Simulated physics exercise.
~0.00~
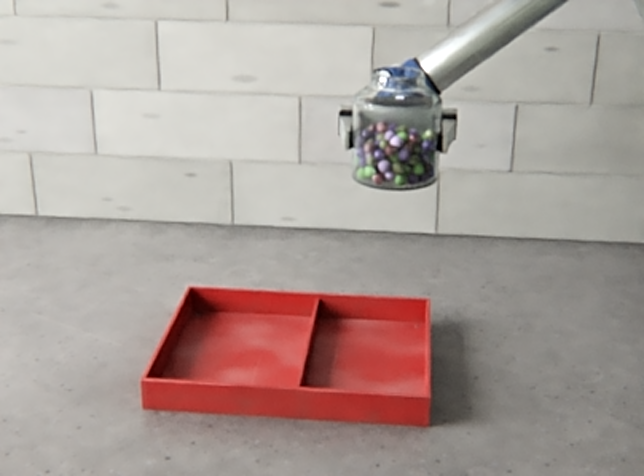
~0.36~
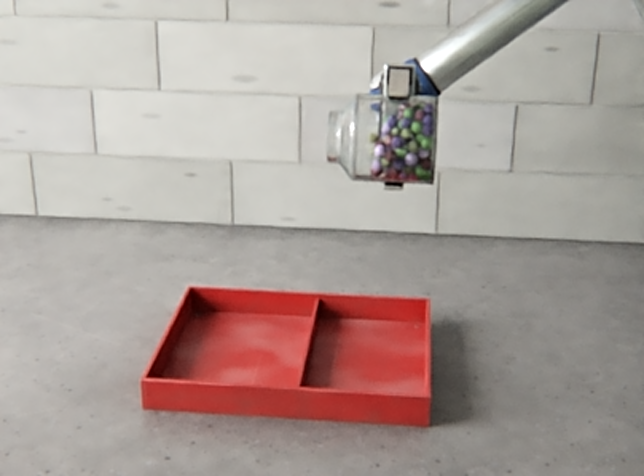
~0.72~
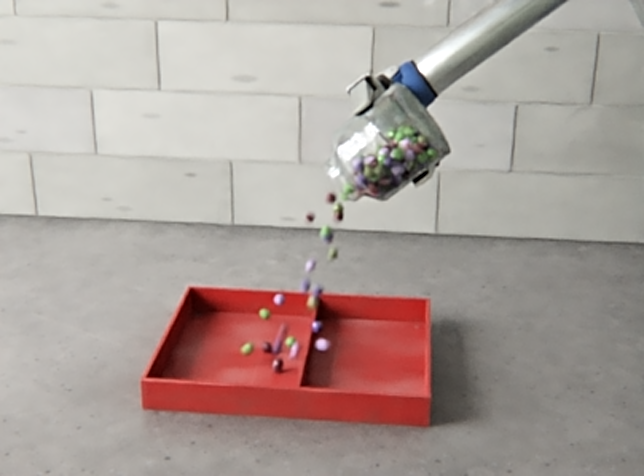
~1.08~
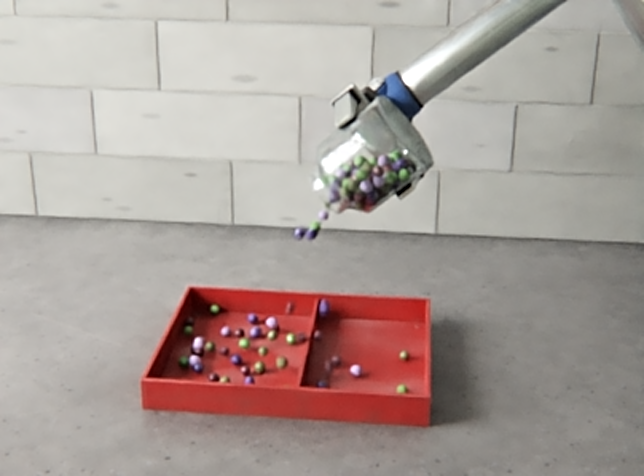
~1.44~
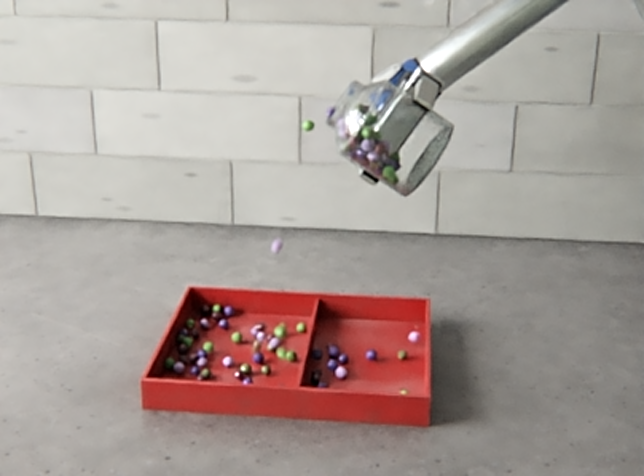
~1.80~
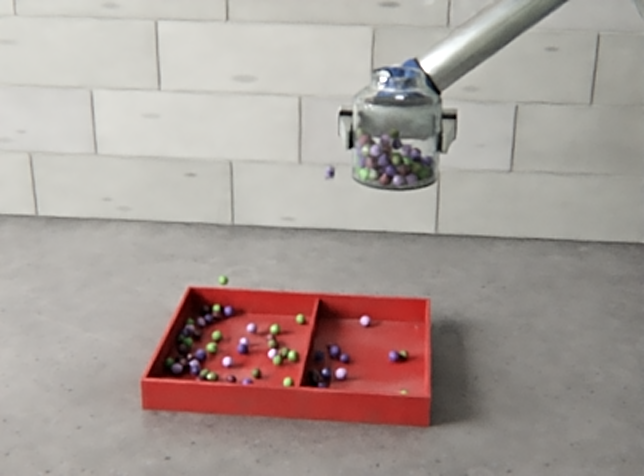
A grey stone-like surface in front of a pale brick wall is seen from slightly above by a still camera. A metal robot arm reaching in from the upper right holds a clear jar of purple, green and dark round sweets above a red tray split by a cross wall. The arm tips the jar to the left until its mouth points down, and sweets spill out, scattering mostly into the left part. It then swings the jar back upright, with many sweets still inside, more lying in the tray's left part than its right, and one green sweet near the tray's back edge.
